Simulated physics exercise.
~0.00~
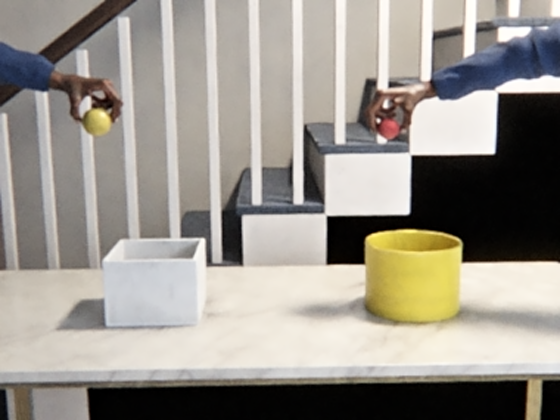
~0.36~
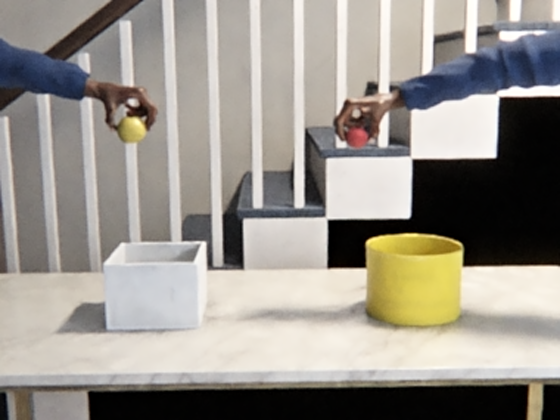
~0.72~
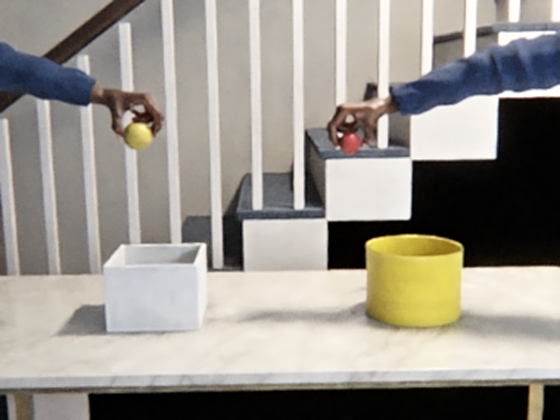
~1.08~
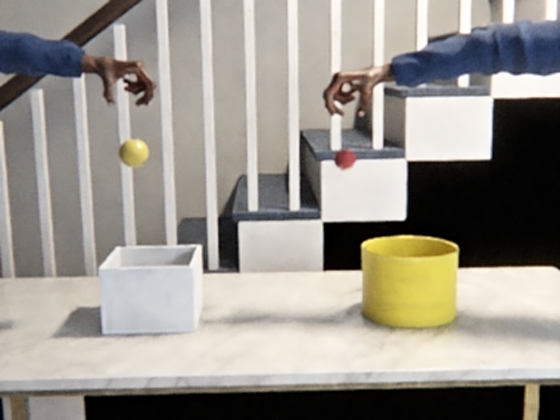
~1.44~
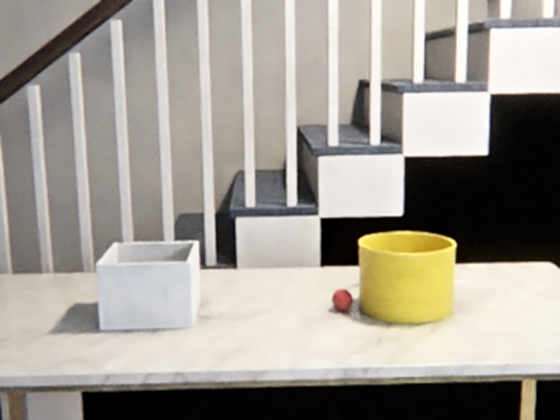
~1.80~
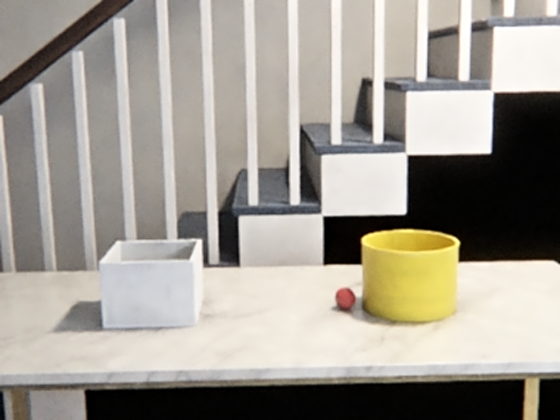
Two dark-skinned hands in blue sleeves reach in from either side above a pale marble table, the left one holding a small yellow ball-like object and the right one a small red one. Seen from the front in a slightly swaying view, a square white container stands on the left and a round yellow pot on the right, with a staircase and white railings behind. The hands move inward, then open together, and both objects fall. The arms withdraw. The yellow one drops out of sight into the white container, while the red one misses and rests on the table just left of the pot.
